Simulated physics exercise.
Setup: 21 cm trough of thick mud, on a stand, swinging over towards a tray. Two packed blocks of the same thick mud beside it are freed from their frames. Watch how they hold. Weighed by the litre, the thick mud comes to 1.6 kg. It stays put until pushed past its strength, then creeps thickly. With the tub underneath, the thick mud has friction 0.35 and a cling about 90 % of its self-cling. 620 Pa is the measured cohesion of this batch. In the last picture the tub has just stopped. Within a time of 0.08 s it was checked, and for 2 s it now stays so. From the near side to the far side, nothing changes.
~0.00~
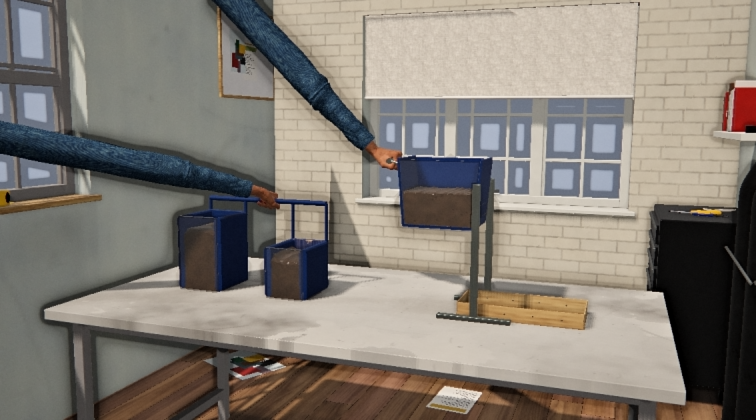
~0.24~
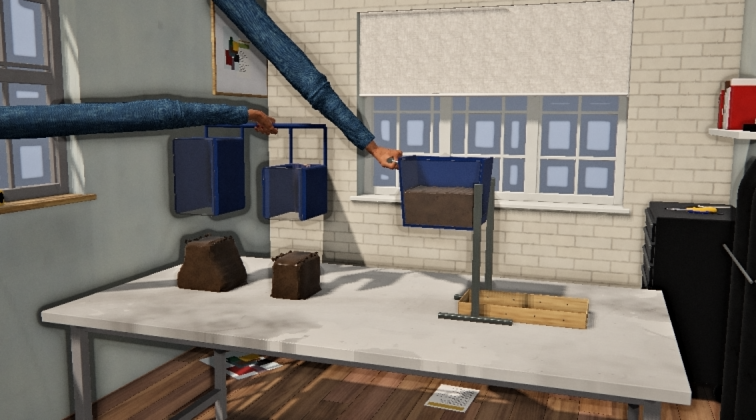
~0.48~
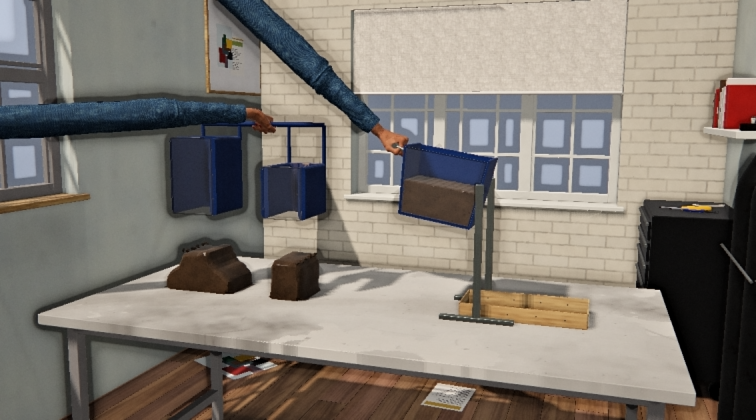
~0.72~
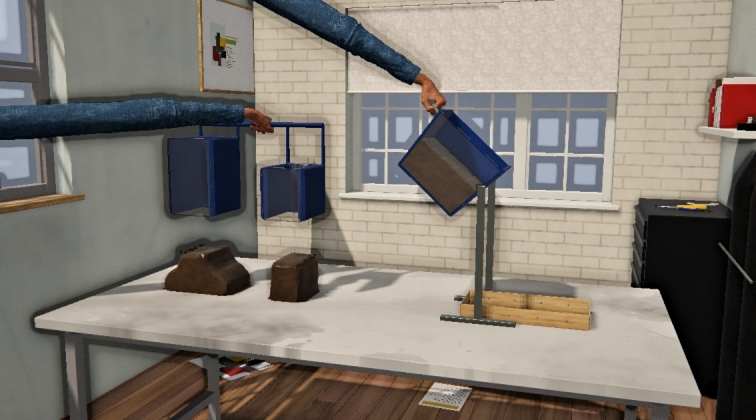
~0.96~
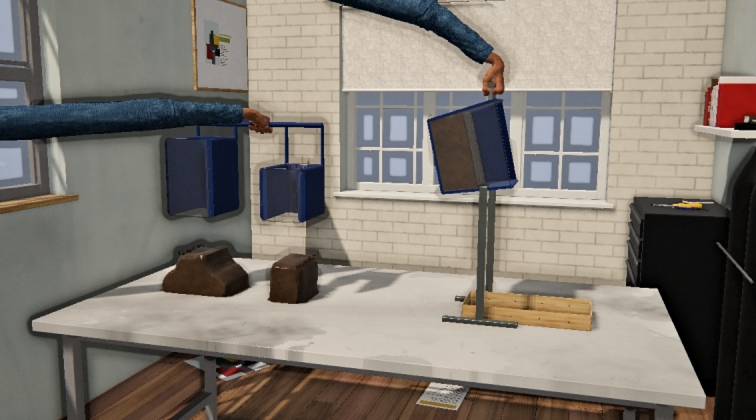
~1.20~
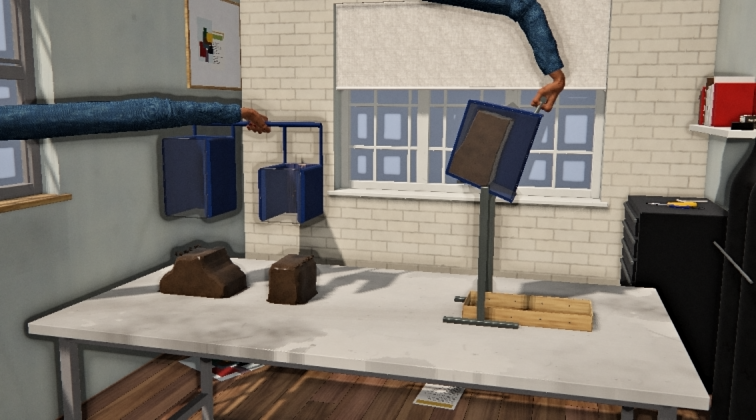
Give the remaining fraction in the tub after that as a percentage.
Close to 0 per cent.
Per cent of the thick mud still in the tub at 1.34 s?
About 95 %.
After 1.34 s, the tub is at 107 degrees and holds 97 %.
After 1.51 s, the tub is at 107 degrees and holds 42 %.
After 1.68 s, the tub is at 107 degrees and holds 29 %.
After 1.85 s, the tub is at 107 degrees and holds 11 %.
After 3.20 s, at the end, the tub is at 107 degrees and holds 0 %.
